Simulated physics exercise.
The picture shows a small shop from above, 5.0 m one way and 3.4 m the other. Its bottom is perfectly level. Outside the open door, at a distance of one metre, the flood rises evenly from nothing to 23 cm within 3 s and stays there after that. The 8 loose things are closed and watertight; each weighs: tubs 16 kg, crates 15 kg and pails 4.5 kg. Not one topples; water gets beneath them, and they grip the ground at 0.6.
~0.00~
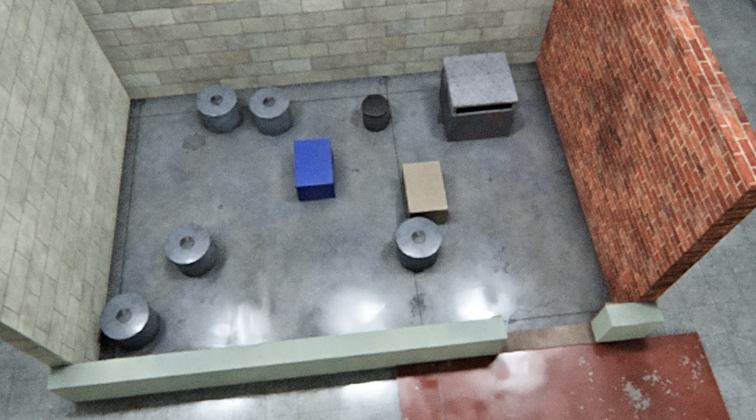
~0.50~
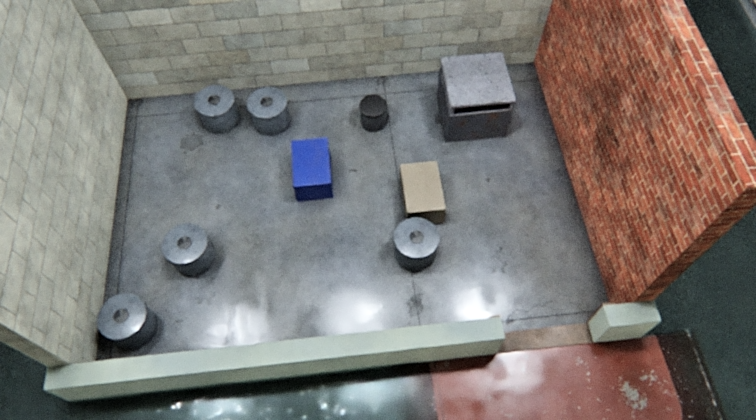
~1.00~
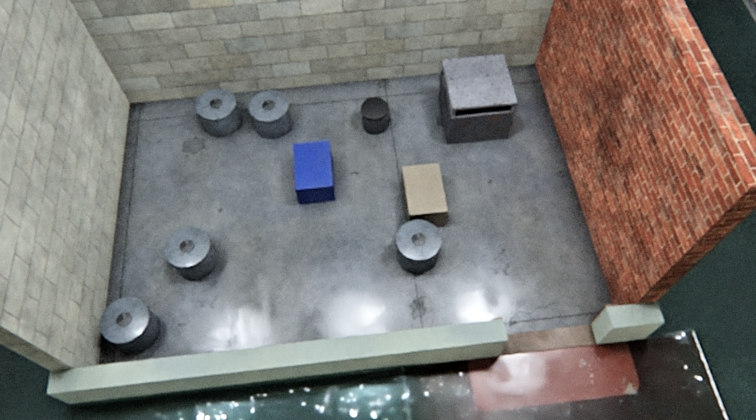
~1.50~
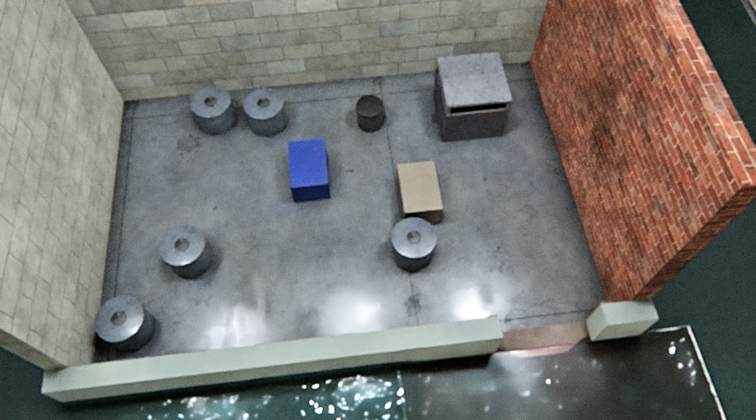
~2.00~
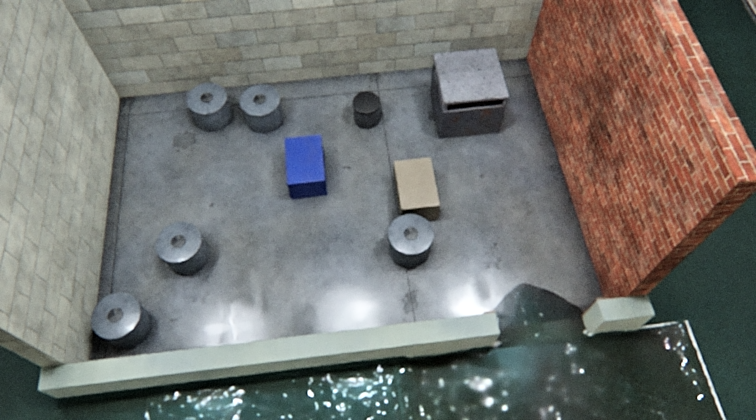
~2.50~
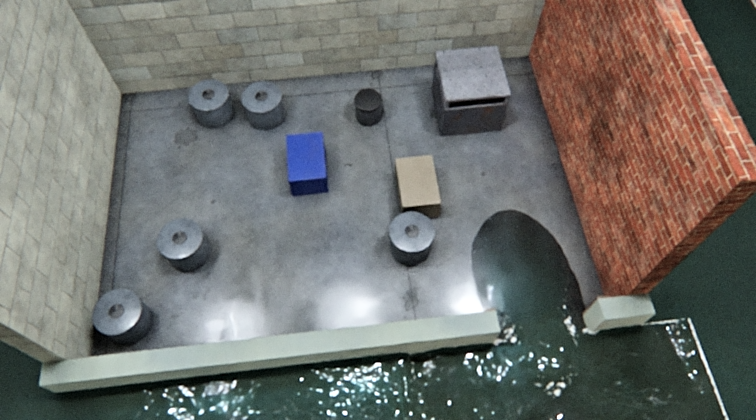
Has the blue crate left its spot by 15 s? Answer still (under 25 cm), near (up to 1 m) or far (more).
Near.
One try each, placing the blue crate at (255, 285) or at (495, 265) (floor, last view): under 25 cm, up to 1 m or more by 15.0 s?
So, one try each: It goes a long distance the first time and goes a long distance the second.
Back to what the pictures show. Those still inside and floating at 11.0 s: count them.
The count is 1.
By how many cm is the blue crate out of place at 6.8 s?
Roughly 0 cm by then.
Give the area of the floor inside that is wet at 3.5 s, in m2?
Somewhere about 4.0 m2, give or take.
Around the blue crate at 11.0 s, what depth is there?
Depth approx. 5 cm.
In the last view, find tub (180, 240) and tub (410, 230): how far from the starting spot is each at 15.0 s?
The first is 60 cm from its start, the second 10 cm.
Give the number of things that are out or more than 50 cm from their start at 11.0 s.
My count gives 5.
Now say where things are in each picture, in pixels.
The first picture shows the blue crate at (313, 161) rests on the ground; water covers 0.0 m2; 0 of 8 have shifted.
The second picture shows the blue crate at (311, 161) rests on the ground; 0.0 m2 under water; 0 of 8 have shifted.
The third picture shows the blue crate at (313, 164) rests on the ground; 0.0 m2 under water; 0 of 8 have shifted.
The fourth picture shows the blue crate at (308, 162), on the bottom; water covers 0.0 m2; 0 of 8 have shifted.
The fifth picture shows the blue crate at (304, 159) rests on the ground; 0.2 m2 under water; 0 of 8 have shifted.
The sixth picture shows the blue crate at (306, 156) rests on the ground; 1.0 m2 under water; 0 of 8 have shifted.
After 3.5 s the blue crate is near (306, 156), 0.0 m from its start, aground; 0 afloat.
After 6.8 s the blue crate is near (306, 156), 0.0 m from its start, aground; 1 afloat.
After 11.0 s the blue crate is near (274, 190), 0.5 m from its start, aground; 1 afloat.
After 15.0 s the blue crate is near (287, 217), 0.8 m from its start, afloat; 6 afloat.
